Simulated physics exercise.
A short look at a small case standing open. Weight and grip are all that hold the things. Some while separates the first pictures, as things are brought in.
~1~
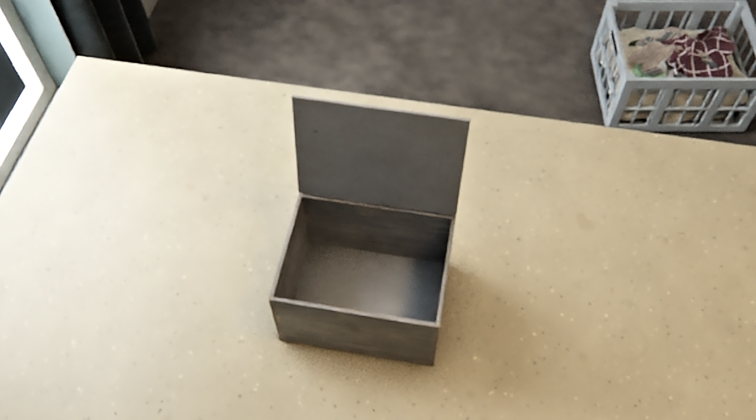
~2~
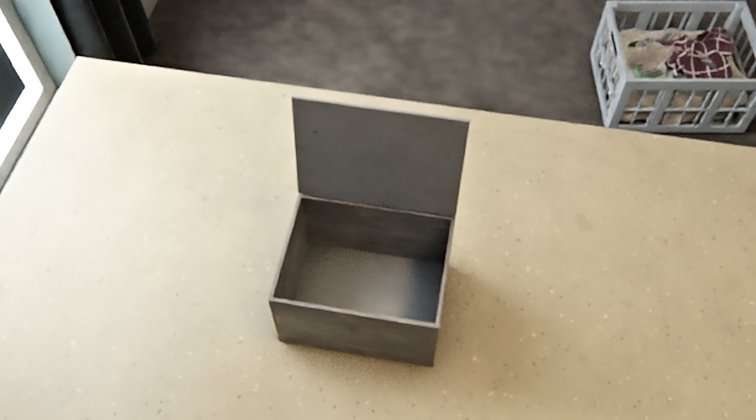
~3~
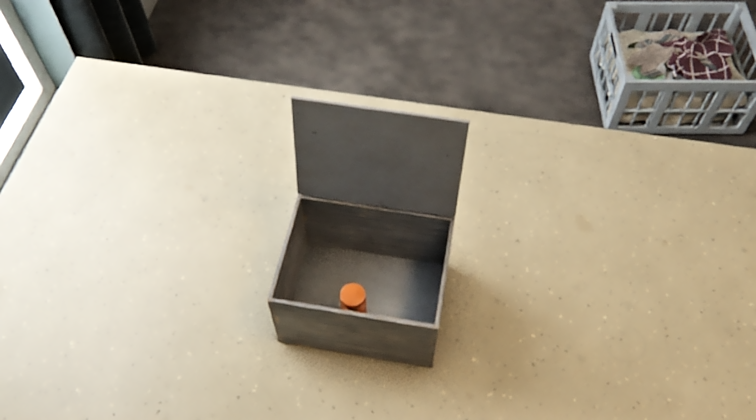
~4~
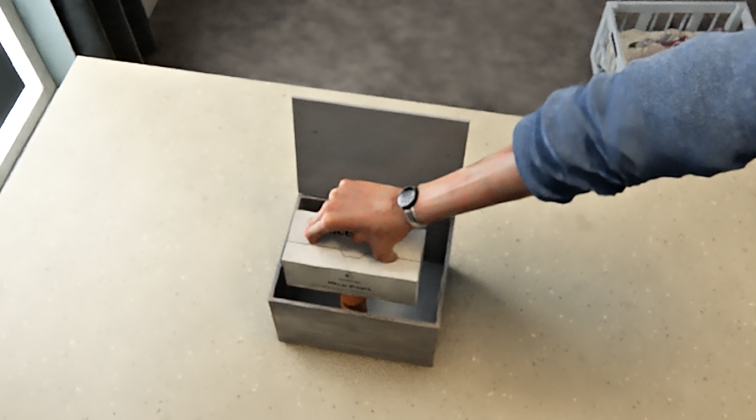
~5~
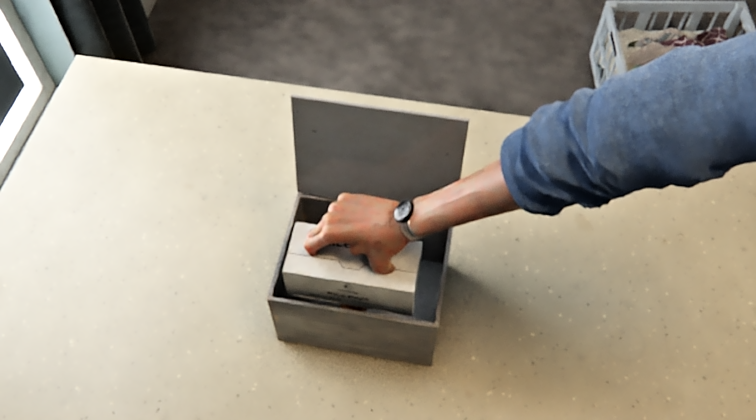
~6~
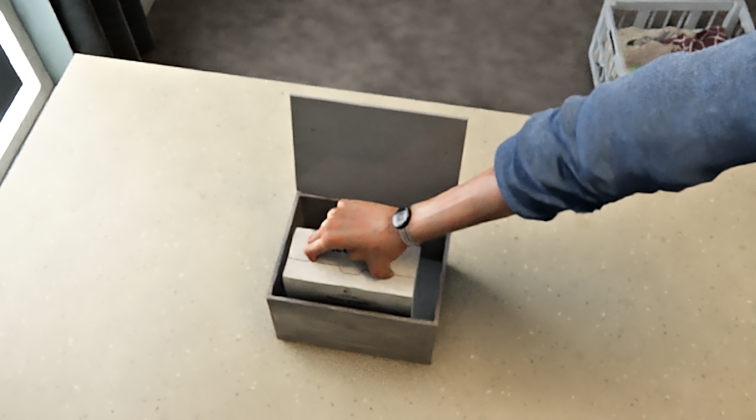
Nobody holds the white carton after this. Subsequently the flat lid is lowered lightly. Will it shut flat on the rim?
I predict the lid will sit proud.
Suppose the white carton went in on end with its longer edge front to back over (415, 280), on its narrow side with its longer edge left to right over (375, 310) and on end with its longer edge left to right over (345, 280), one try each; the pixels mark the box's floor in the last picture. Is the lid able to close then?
Open, Closed, Open.
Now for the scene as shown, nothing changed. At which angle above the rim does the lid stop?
It comes to about 30°.
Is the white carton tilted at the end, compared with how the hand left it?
In the end, the white carton keeps its orientation.
Then, 1.20 s on from there, lid starting down.
Then, 1.60 s on from there, lid 58° above the rim.
Then, 1.80 s on from there, lid 31° above the rim.
Then, 3.50 s on from there, lid 28° above the rim.
In the end, lid 28° above the rim; both unmoved. At the end, from the last picture's camera, white carton near (353, 274).
